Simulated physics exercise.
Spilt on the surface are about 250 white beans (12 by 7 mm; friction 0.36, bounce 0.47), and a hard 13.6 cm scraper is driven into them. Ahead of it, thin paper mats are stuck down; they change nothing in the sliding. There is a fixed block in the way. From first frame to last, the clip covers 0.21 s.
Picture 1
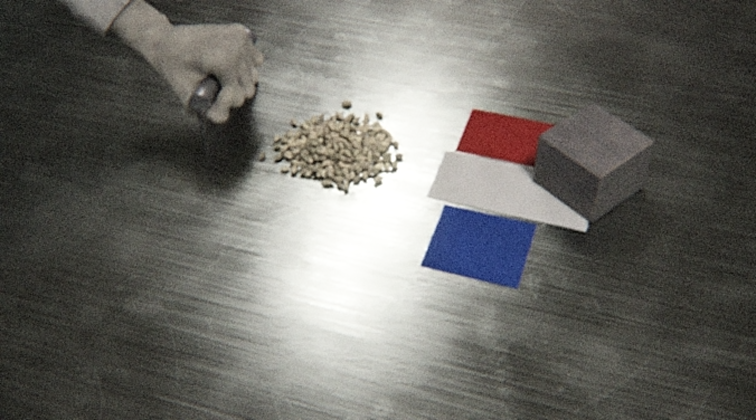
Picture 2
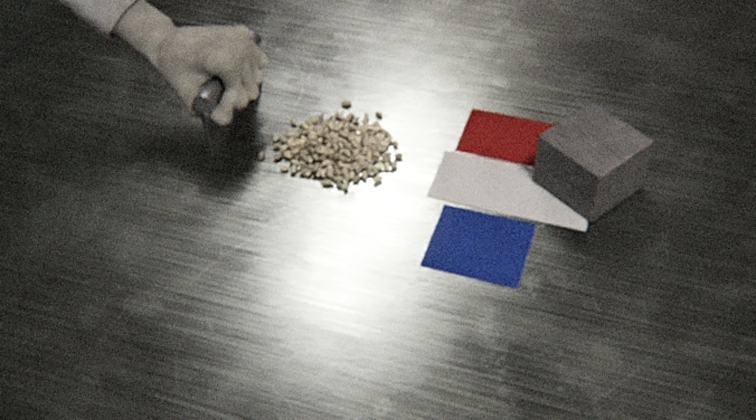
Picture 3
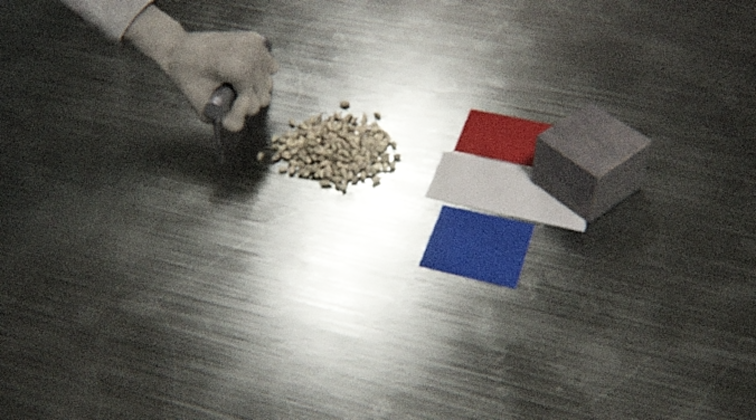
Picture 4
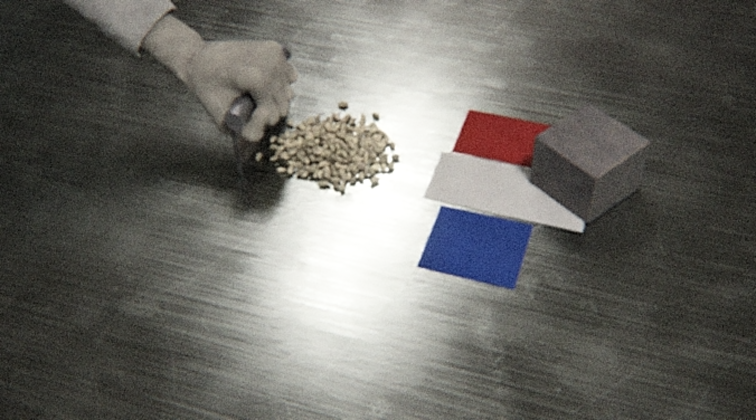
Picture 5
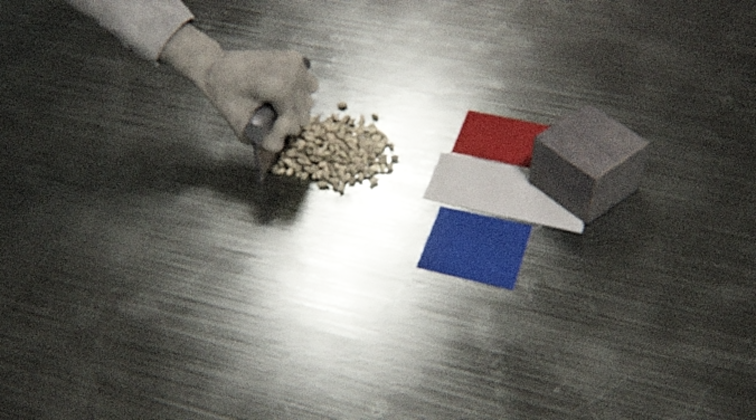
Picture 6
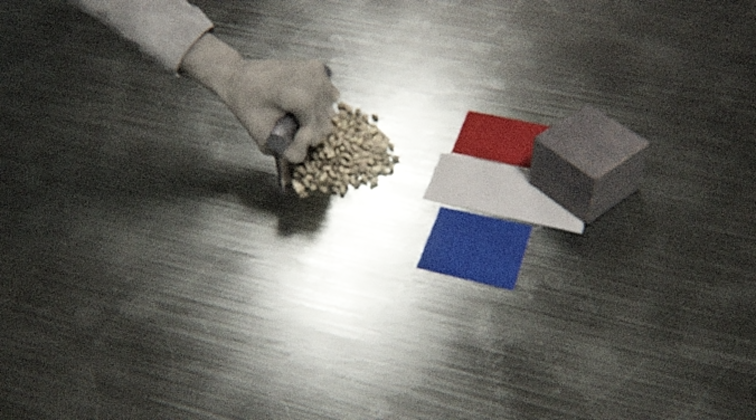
A hand gripping a scraper slides right across a dark surface, pushing into a pile of white beans beside coloured mats.
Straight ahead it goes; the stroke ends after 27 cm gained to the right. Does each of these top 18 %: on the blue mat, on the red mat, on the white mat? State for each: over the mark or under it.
Blue mat: Over, red mat: Under, white mat: Over.
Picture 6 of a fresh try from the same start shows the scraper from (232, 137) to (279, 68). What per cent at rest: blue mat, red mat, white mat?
Blue mat 30, red mat 0, white mat 30.
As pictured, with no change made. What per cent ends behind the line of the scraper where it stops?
Share: Approx. 20 %.
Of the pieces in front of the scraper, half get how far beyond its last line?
Middle value: Near 7 cm.
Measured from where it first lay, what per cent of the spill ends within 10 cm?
Something like 10 in a hundred.
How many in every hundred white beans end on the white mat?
It comes to about 30 percent.
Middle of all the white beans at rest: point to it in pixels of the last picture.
Around (481, 202).
Then, 0.17 s after the last picture, scraper 24 cm from its start, spill 19 cm wide; white mat 15 %, off the mats 85 %.
Then, 0.34 s after the last picture, scraper 28 cm from its start, spill 23 cm wide; blue mat 35 %, white mat 30 %, red mat 5 %, off the mats 30 %.
Then, 0.48 s after the last picture, scraper 28 cm from its start, spill 25 cm wide; blue mat 30 %, white mat 30 %, red mat 5 %, off the mats 35 %.
In the end, blue mat 30 %, white mat 30 %, red mat 5 %, off the mats 35 %.
